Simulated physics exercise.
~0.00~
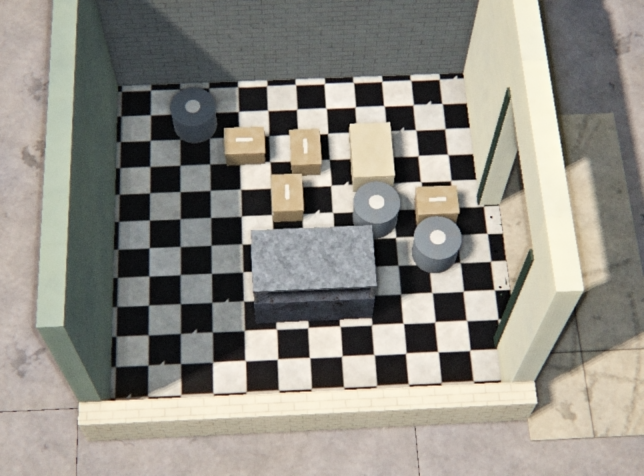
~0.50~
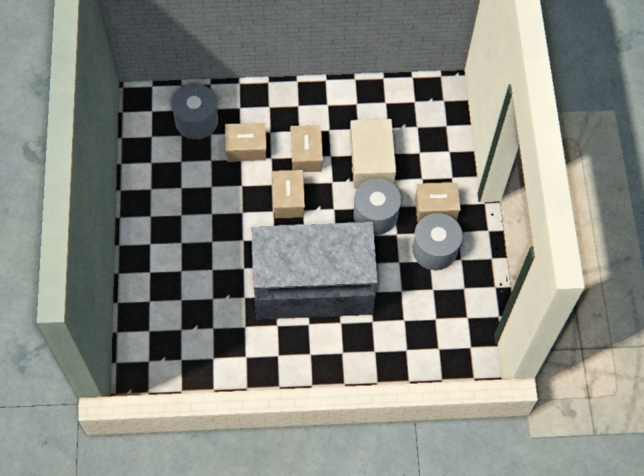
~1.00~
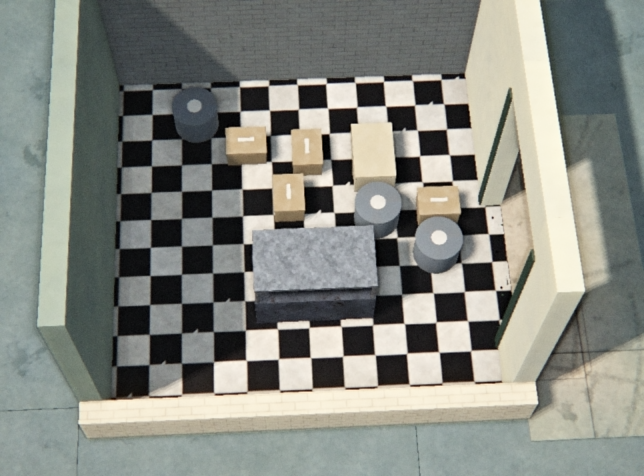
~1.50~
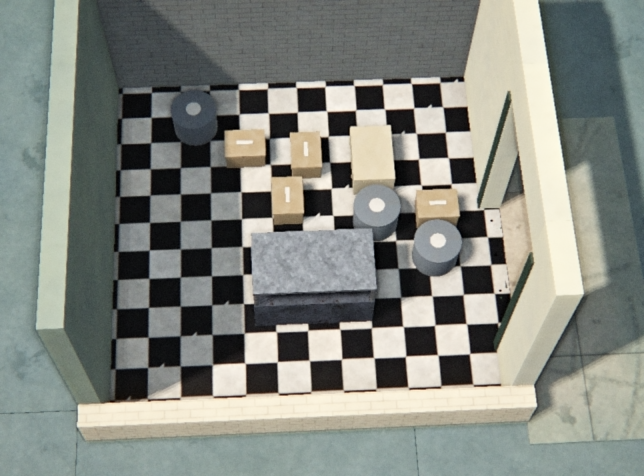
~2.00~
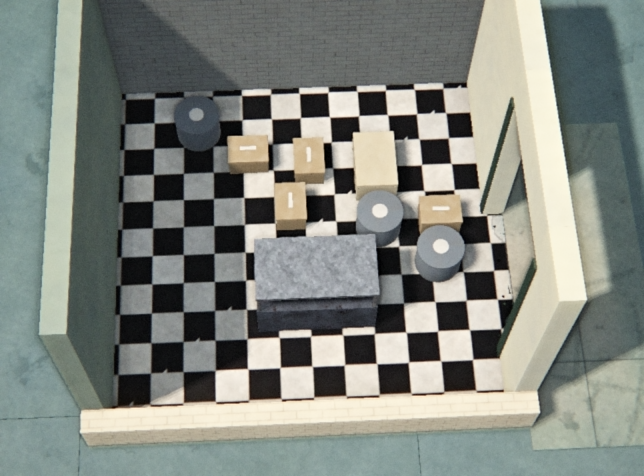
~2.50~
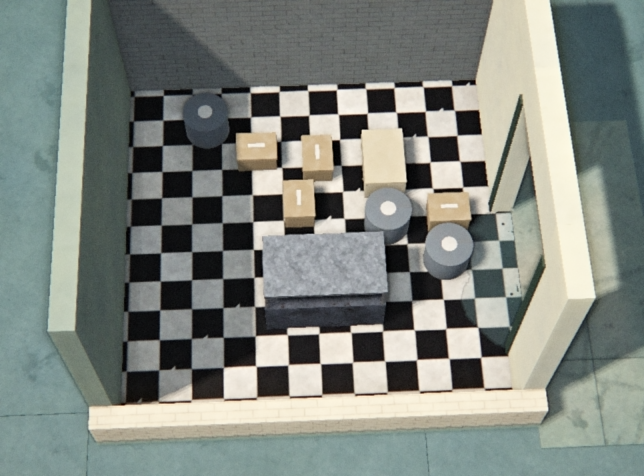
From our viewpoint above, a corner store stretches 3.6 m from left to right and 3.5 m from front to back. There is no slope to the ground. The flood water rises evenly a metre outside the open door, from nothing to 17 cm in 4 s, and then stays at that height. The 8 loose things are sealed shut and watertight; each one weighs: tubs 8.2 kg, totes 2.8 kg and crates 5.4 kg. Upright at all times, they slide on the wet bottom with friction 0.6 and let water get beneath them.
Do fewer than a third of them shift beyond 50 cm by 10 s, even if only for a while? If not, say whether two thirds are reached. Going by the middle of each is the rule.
A clear majority, two thirds or more, move that far.
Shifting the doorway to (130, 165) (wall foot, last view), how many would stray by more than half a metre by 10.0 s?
Result: 8.
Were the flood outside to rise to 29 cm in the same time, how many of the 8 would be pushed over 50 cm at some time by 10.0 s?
Then 8.
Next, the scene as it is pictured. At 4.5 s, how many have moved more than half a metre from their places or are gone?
I count 1.
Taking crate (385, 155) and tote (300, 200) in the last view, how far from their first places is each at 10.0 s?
150 cm, 140 cm.
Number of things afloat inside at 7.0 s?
By my count, 2.
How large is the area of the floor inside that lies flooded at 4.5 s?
About 4.0 m2 is covered.
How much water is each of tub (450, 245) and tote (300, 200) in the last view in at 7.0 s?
Around 5 cm and 2 cm.
After 3.5 s 0 of 8 are over 50 cm from their spots; 0 afloat.
After 4.5 s 1 of 8 are over 50 cm from their spots; 1 afloat.
After 7.0 s 6 of 8 are over 50 cm from their spots; 2 afloat.
After 10.0 s 7 of 8 are over 50 cm from their spots, and 8 have been at some point; 8 afloat.
